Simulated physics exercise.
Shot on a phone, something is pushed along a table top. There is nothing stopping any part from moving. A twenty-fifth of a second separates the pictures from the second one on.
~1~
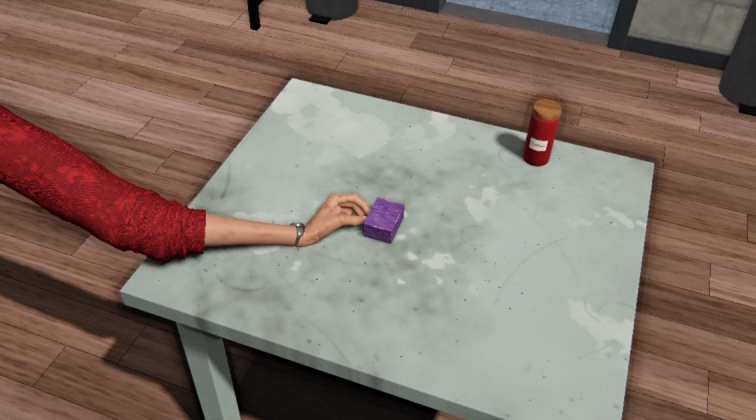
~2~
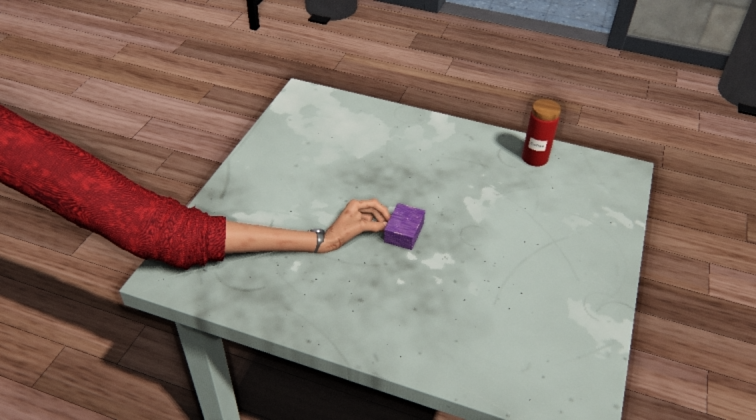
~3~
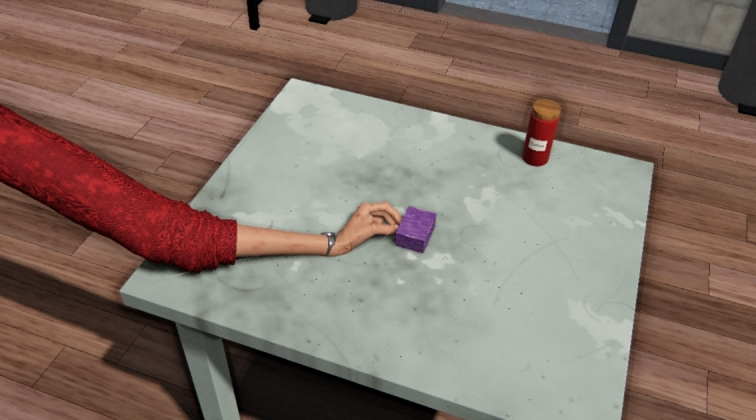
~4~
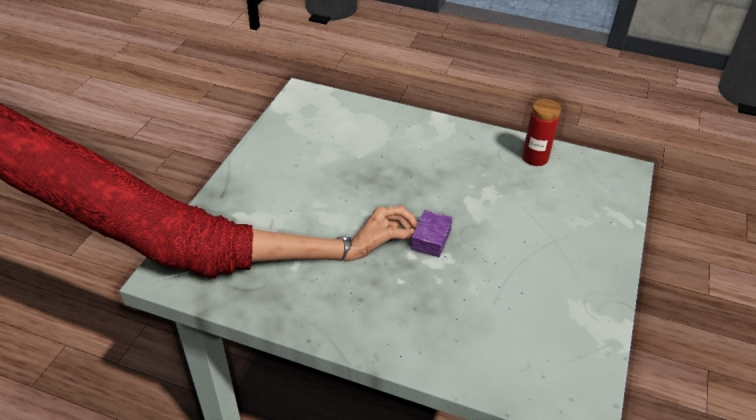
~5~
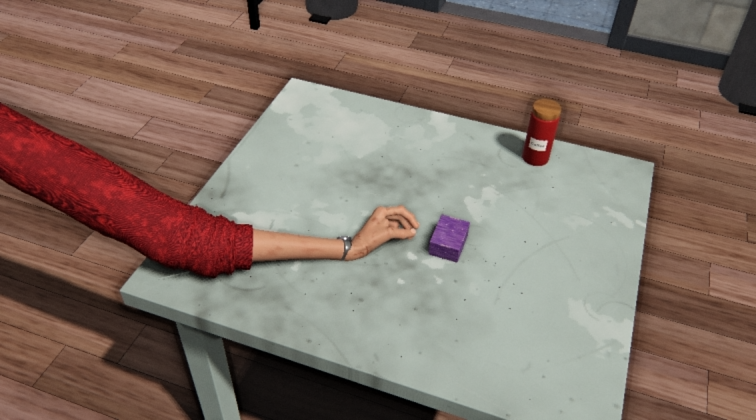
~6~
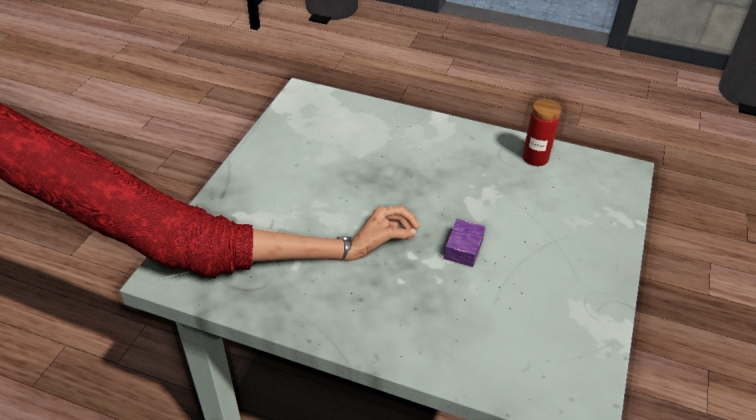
A hand pushes a purple block rightward across a table, then stops as it slides farther.
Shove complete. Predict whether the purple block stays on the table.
It stays.
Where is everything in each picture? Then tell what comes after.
In the first picture, under the hand; purple block (384, 220).
In the second picture, under the hand; purple block (405, 226).
In the third picture, under the hand; purple block (416, 229).
In the fourth picture, purple block (432, 234).
In the fifth picture, purple block (450, 238) shifted a little.
In the sixth picture, purple block (465, 243) shifted about its own width.
Then, 0.10 s on from there, purple block shifted about its own width near (495, 251).
Then, 0.20 s on from there, purple block shifted well along near (514, 256).
In the end, moved from the start, purple block. At the end, from the last picture's camera, purple block near (519, 258).
